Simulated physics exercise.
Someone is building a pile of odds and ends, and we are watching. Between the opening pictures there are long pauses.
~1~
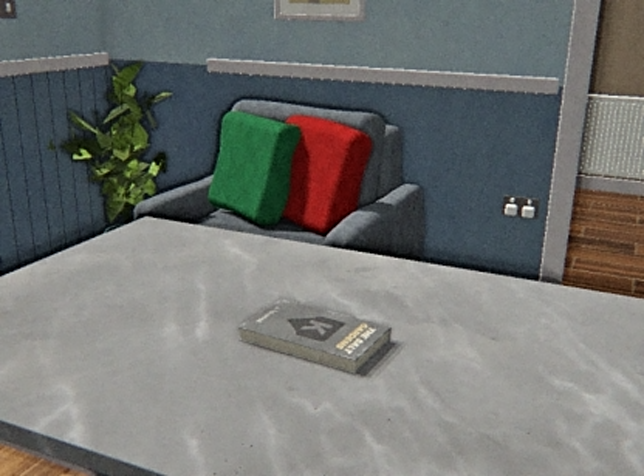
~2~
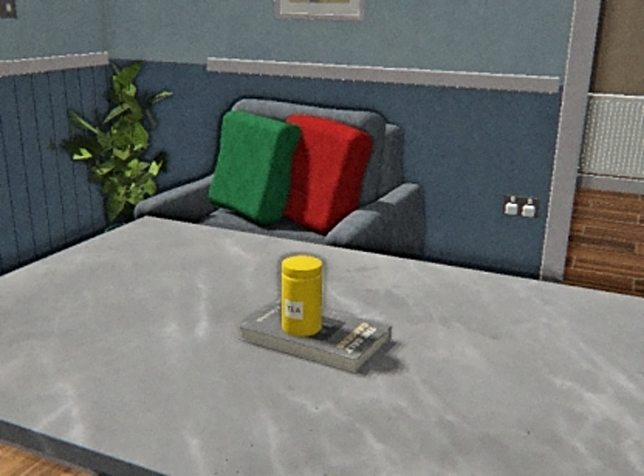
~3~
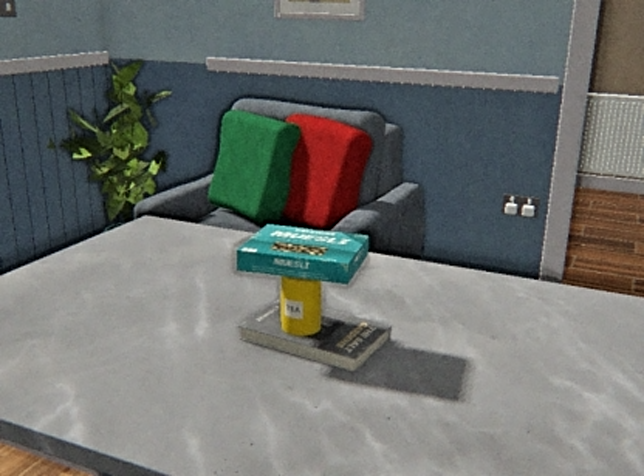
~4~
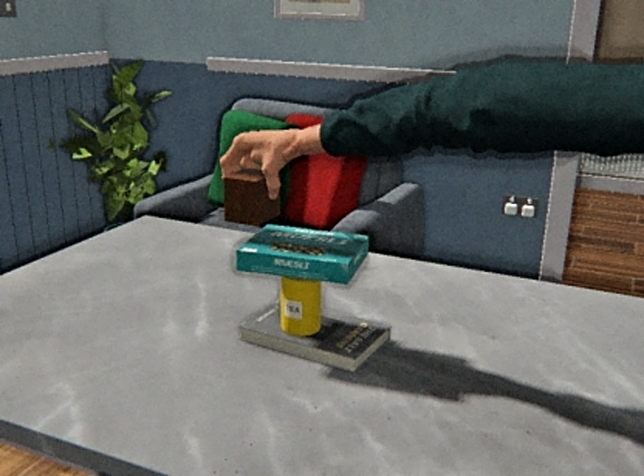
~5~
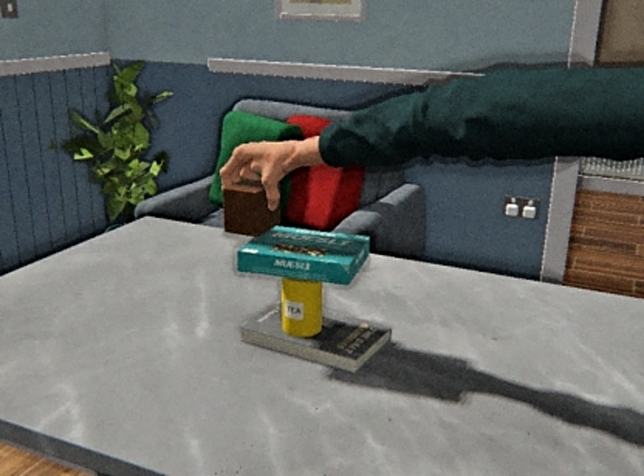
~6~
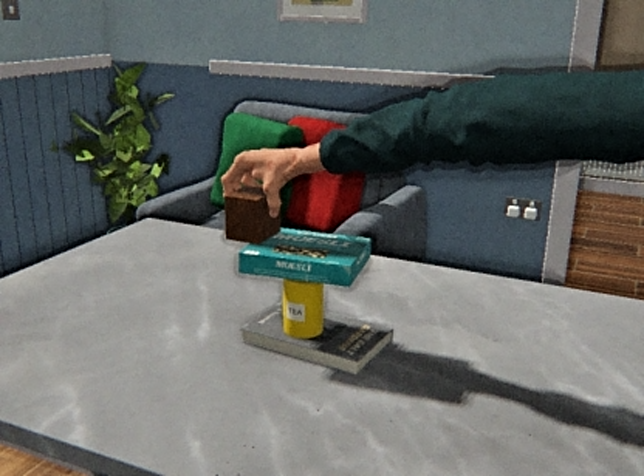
A hand lowers a brown block onto the turquoise packet above a yellow jar and book.
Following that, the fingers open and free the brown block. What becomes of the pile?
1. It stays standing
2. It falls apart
Answer: 2.
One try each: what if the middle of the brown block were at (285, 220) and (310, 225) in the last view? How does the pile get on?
Well, on the first go it stays steady, and on the second it stays steady.
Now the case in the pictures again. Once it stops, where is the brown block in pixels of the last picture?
Look around (231, 309) in the final frame.
Then, 0.30 s later than the last frame, brown block now fallen; turquoise packet tilted by 44°.
Then, 0.40 s later than the last frame, turquoise packet tilted by 70°.
Then, 0.70 s later than the last frame, turquoise packet now fallen.
When it is over, fallen, brown block and turquoise packet; the other 2 as before. End places, in pixels of the last picture, brown block near (231, 310). The pile loses its balance.
